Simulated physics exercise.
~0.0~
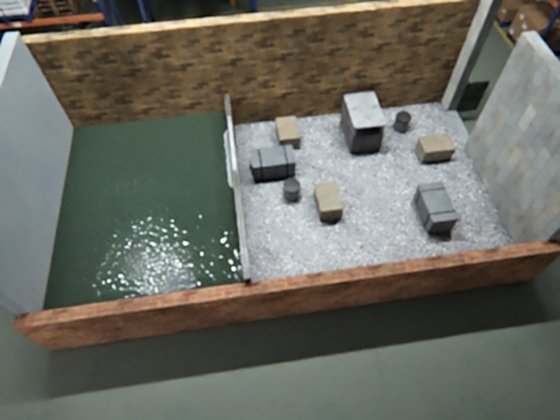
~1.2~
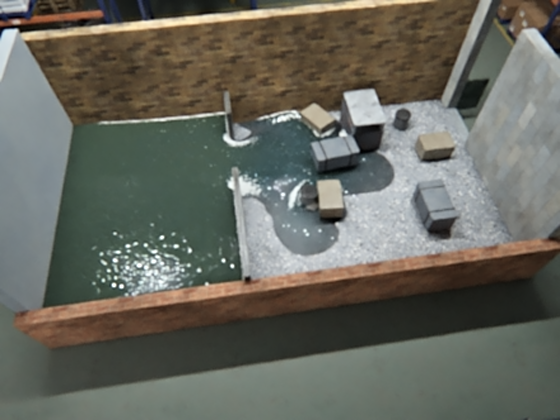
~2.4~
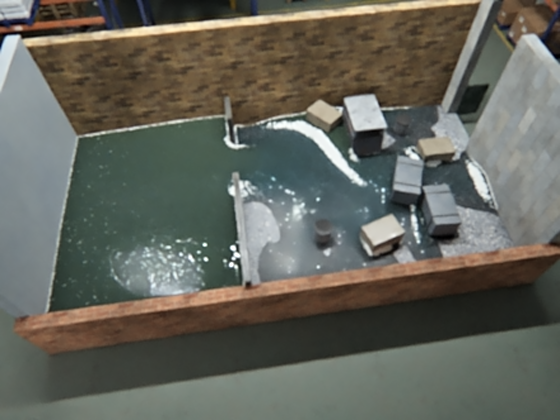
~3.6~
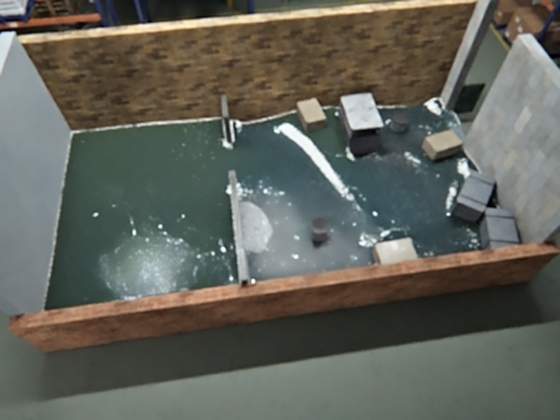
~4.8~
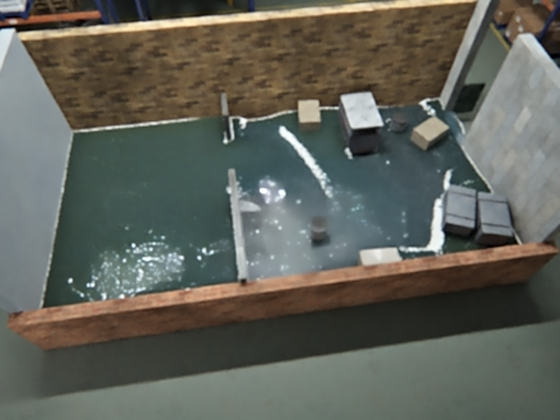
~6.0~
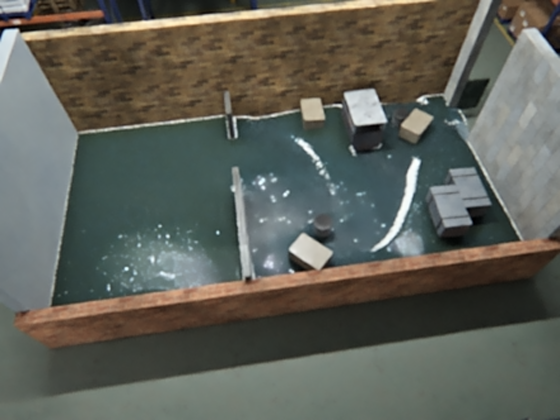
Green water bursts through the divider, floods the gravel-grey right room, and leaves boxes drifting about.
